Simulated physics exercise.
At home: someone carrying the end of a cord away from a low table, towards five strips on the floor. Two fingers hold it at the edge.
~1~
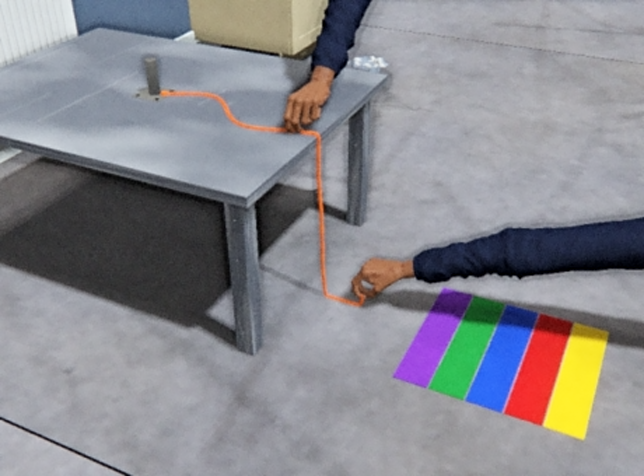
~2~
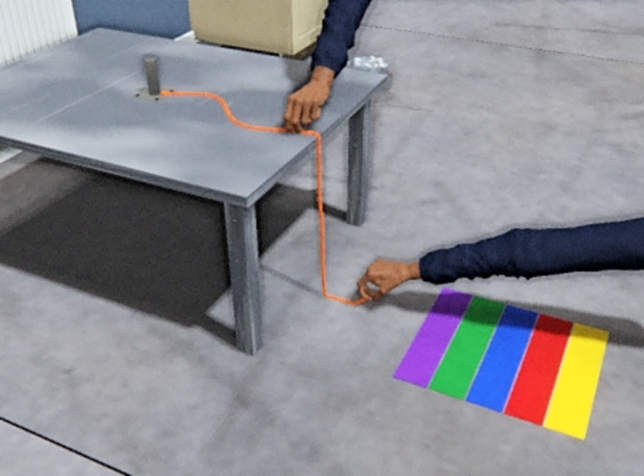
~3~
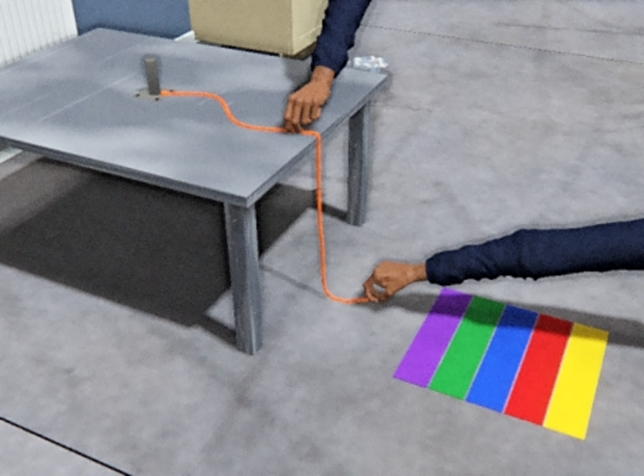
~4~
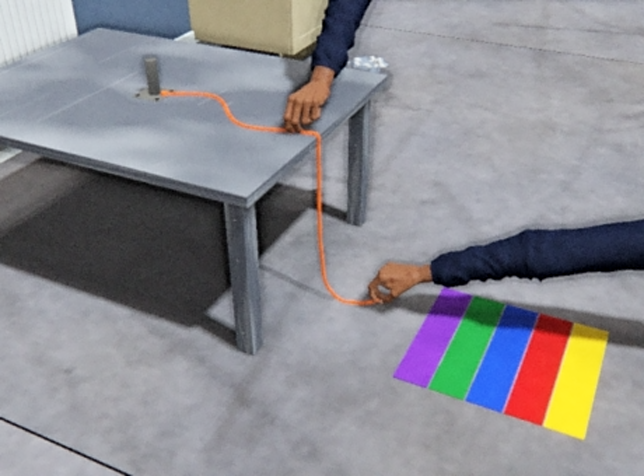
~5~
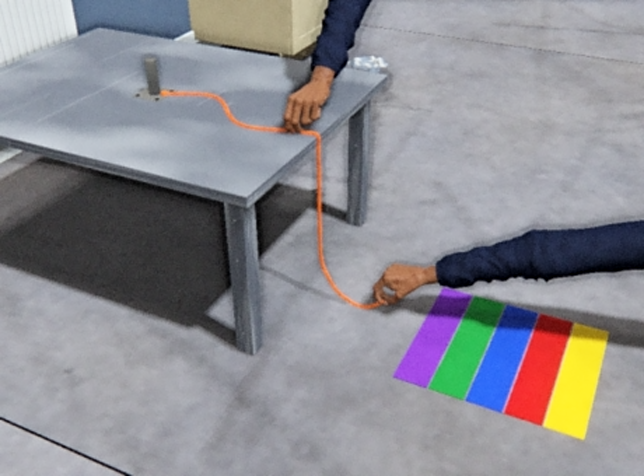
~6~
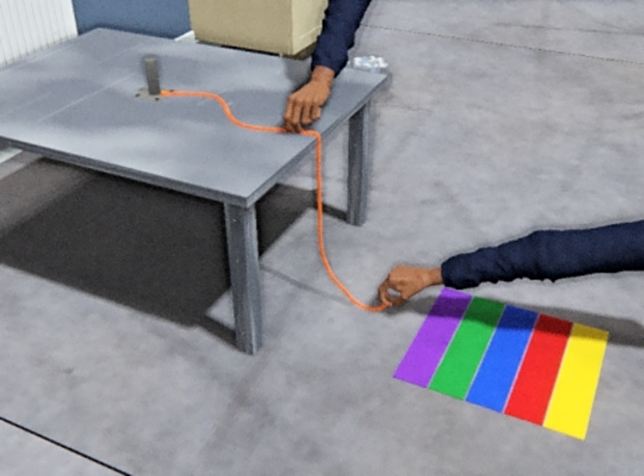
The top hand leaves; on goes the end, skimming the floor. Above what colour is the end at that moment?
Over blue.
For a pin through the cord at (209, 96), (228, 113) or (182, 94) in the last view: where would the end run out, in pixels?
The places are (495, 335), (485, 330) and (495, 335).
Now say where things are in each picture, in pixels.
End (362, 295); purple (419, 364); green (455, 375); blue (491, 387); red (530, 399); yellow (569, 411), in the first frame.
End (367, 297); cord through (193, 94) (228, 113) (277, 130) (319, 168) (322, 228) (324, 285), in the second frame.
End (374, 299), in the third frame.
End (378, 300); cord through (193, 94) (228, 113) (277, 130) (319, 168) (320, 227) (327, 286), in the fourth frame.
End (383, 301), in the fifth frame.
End (388, 303); cord through (193, 94) (228, 113) (277, 130) (318, 168) (320, 227) (339, 285), in the sixth frame.
A little later, end near (427, 314); over purple.
Next, end near (474, 328); over green.
When it is tight, end near (504, 336); over blue. The end stops over the blue strip.
